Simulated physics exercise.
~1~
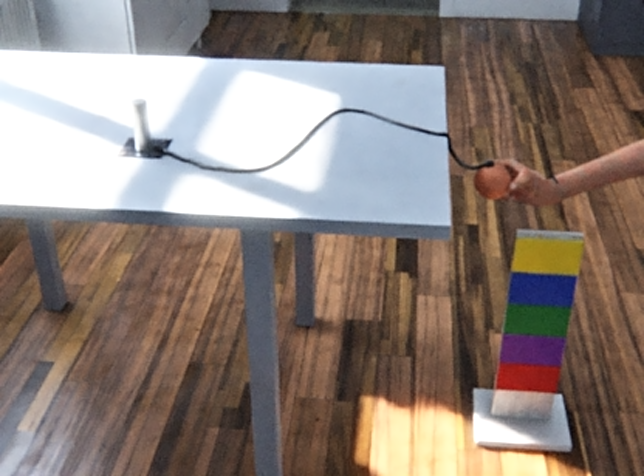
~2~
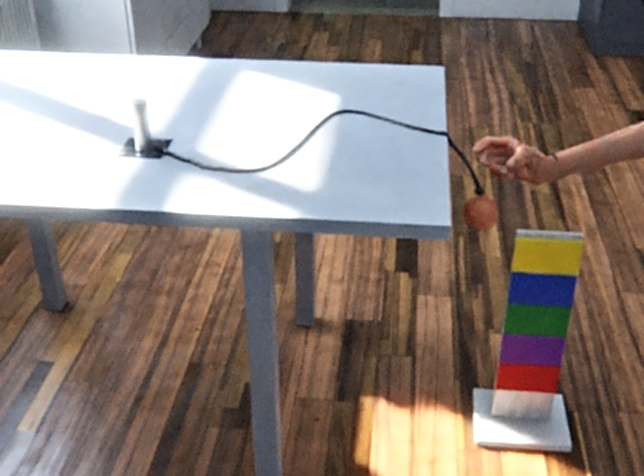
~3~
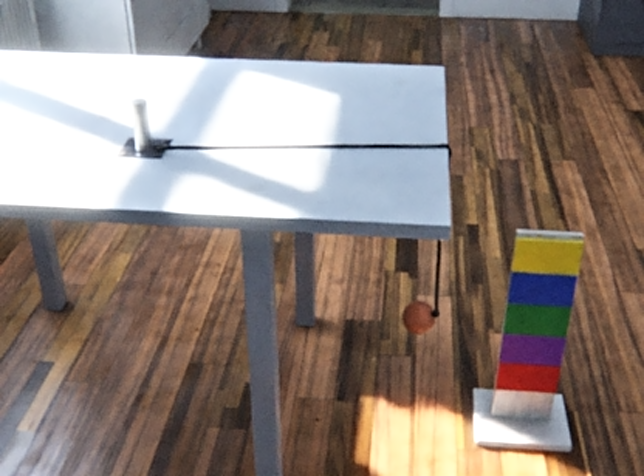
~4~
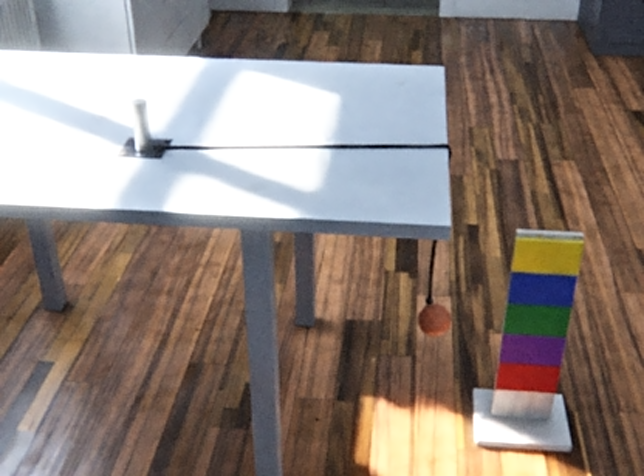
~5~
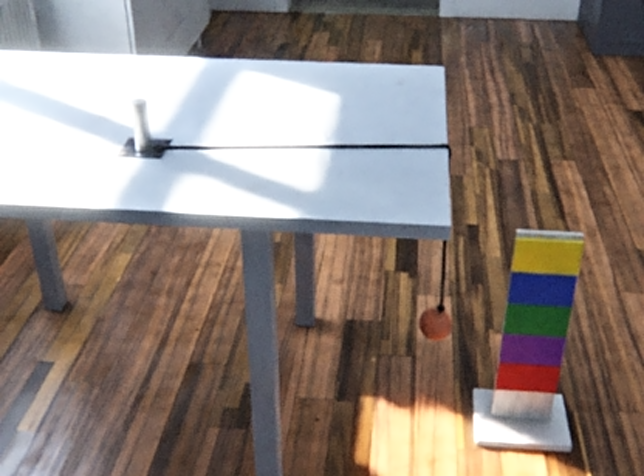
A hand releases an orange ball, which drops and hangs from a taut cord beside the green band.
